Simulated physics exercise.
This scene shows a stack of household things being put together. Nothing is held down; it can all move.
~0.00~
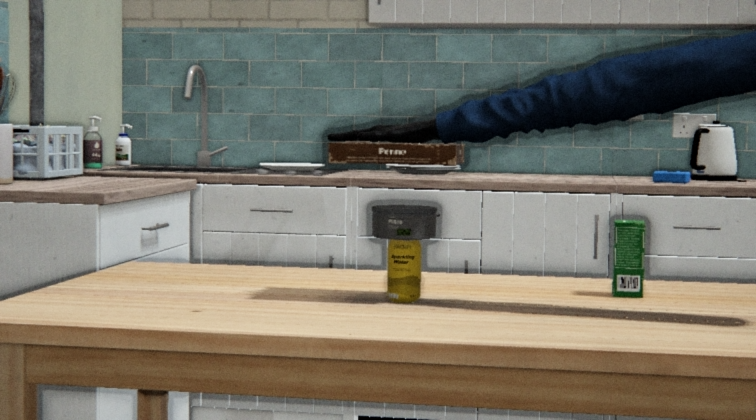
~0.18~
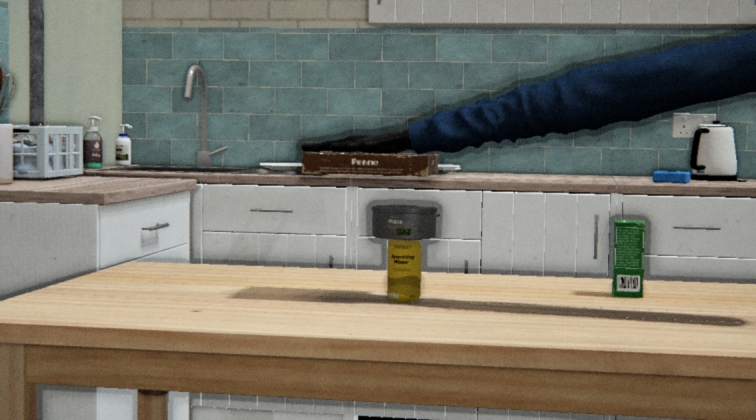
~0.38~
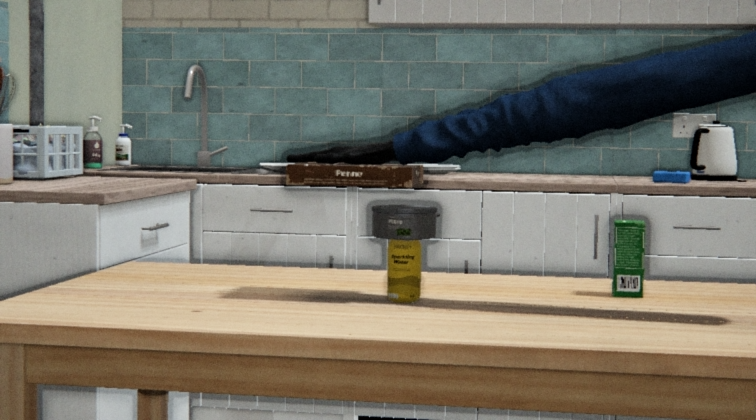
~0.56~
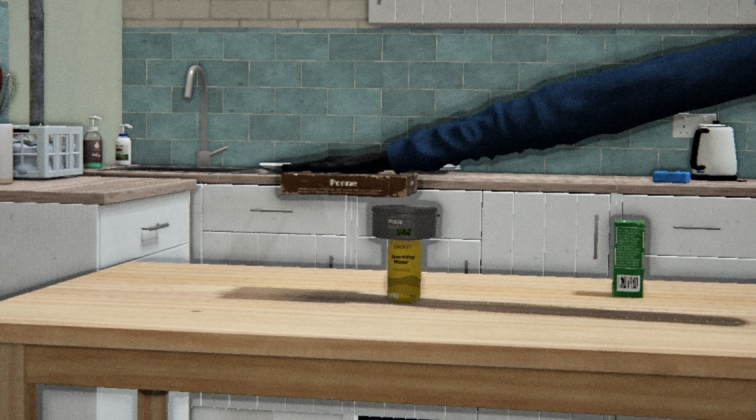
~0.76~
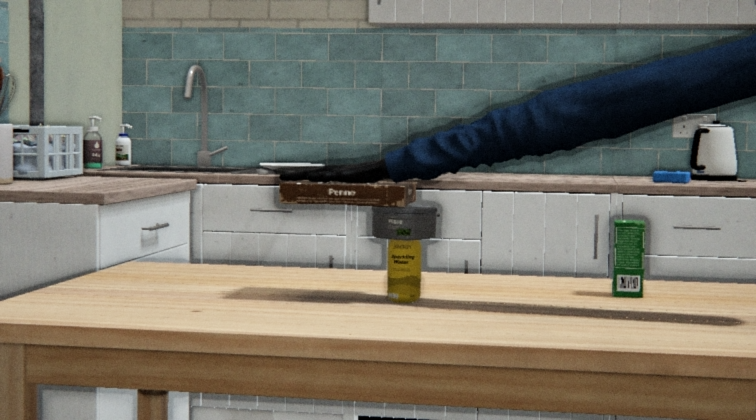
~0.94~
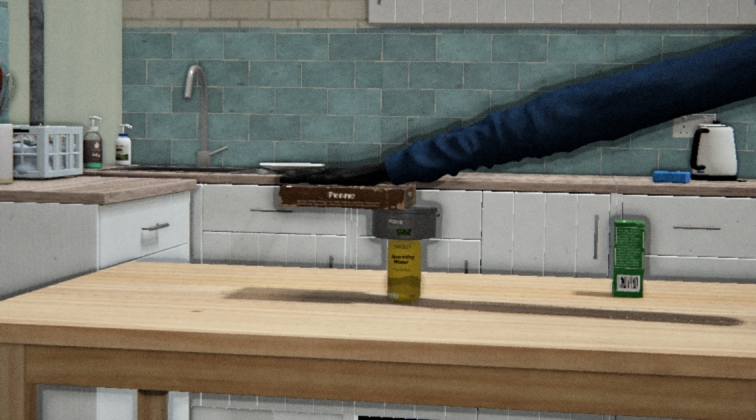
In a kitchen with blue-green wall tiles, a dark-gloved hand in a blue sleeve holds a flat brown packet above a wooden table, where a grey tub sits on a yellow can near a green carton. The hand lowers the packet leftward and down, until it rests against the tub's top, off to the left.
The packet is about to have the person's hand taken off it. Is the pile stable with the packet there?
Something topples.
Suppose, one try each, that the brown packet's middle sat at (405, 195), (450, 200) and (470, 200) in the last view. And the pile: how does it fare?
So the first time it stays intact, the second time it tips over, and the third time it tips over.
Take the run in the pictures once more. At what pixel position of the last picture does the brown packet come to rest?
The object finishes somewhere near (349, 238).
By 1.24 s, brown packet now fallen.
By 1.34 s, things are still on the move.
When it is over (2.1 s), fallen, brown packet; the other 3 as before. End places, in pixels of the last picture, brown packet near (349, 238). The pile gives way.
